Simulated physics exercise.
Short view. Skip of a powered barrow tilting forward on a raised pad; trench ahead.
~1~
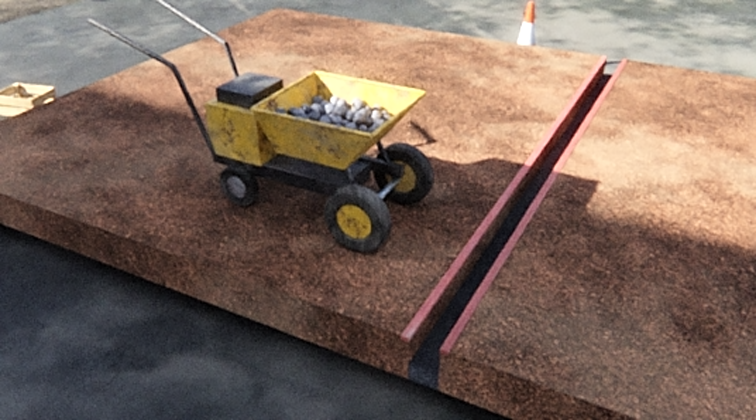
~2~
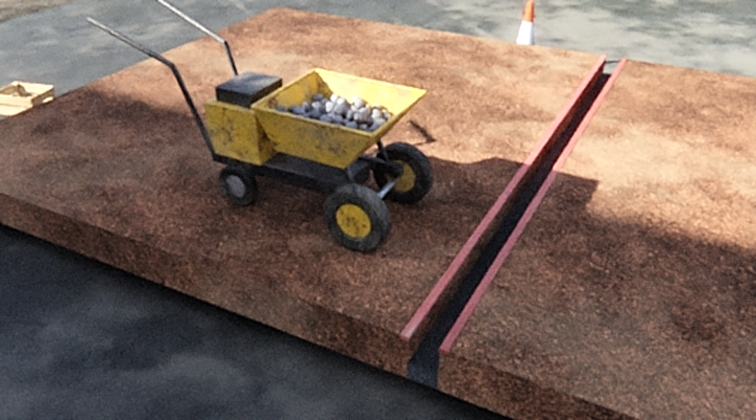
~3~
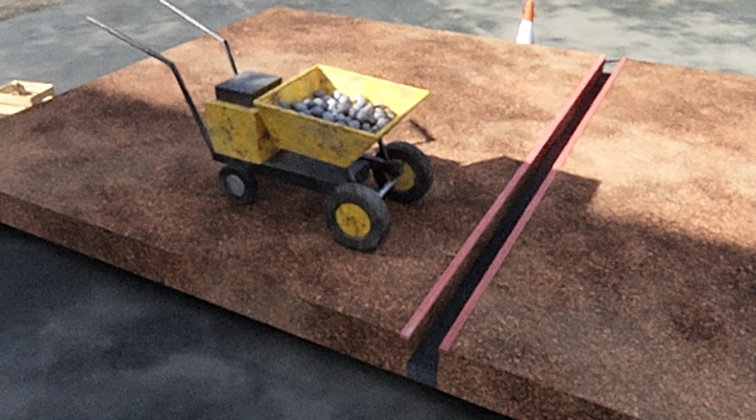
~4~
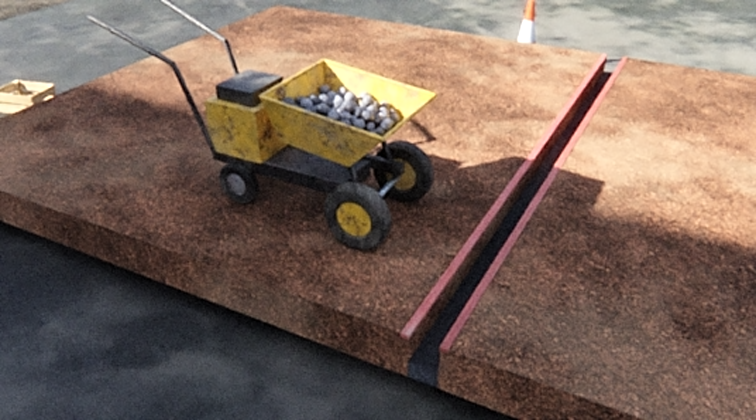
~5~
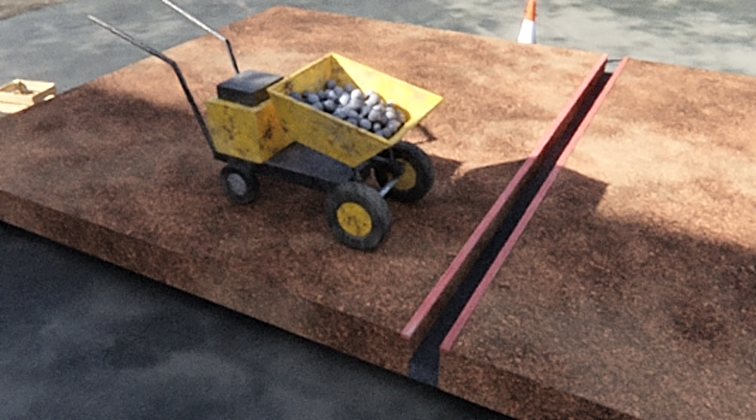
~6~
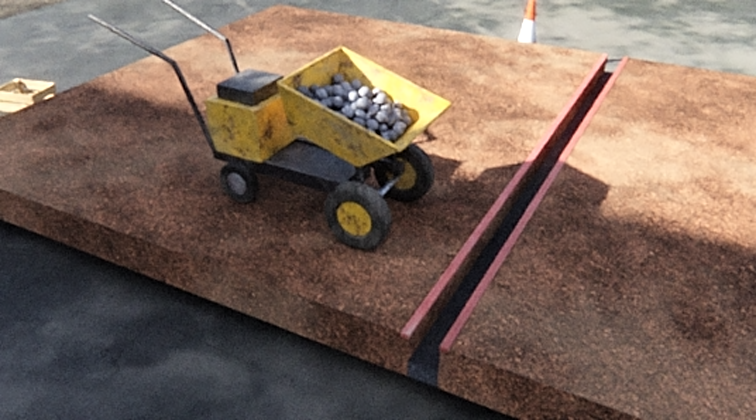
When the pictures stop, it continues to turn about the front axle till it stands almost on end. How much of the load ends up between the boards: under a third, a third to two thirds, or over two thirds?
A third to two thirds.
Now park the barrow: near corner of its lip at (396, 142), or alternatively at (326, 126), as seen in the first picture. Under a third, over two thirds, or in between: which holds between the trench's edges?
In the first case under a third, in the second case the middle third.
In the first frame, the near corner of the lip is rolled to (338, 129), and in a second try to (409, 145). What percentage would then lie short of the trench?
First try: Some 30 %; second try: 0 %.
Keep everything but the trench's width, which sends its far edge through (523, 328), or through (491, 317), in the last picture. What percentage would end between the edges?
The first gives 100 %, the second 90 %.
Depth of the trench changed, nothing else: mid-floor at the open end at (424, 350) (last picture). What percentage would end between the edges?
Estimated share: Approx. 40 per cent.
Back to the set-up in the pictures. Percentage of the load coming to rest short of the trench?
I'd put it at around 0 percent.
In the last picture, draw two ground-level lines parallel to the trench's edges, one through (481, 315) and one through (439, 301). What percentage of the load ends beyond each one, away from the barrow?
About 40 percent, then about 100 percent.
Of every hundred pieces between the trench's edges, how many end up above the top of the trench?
10 per cent, near enough.
Soon after the last picture, skip tipped steeply; all in the skip.
A little later, skip tipped right over; most in the skip; a small part in or heaped over the trench; a stray few beyond it; a small part falling.
Later still, skip tipped right over; a small part in the skip; about half in or heaped over the trench; about half beyond it.
By the end, skip tipped right over; about half in or heaped over the trench; about half beyond it.
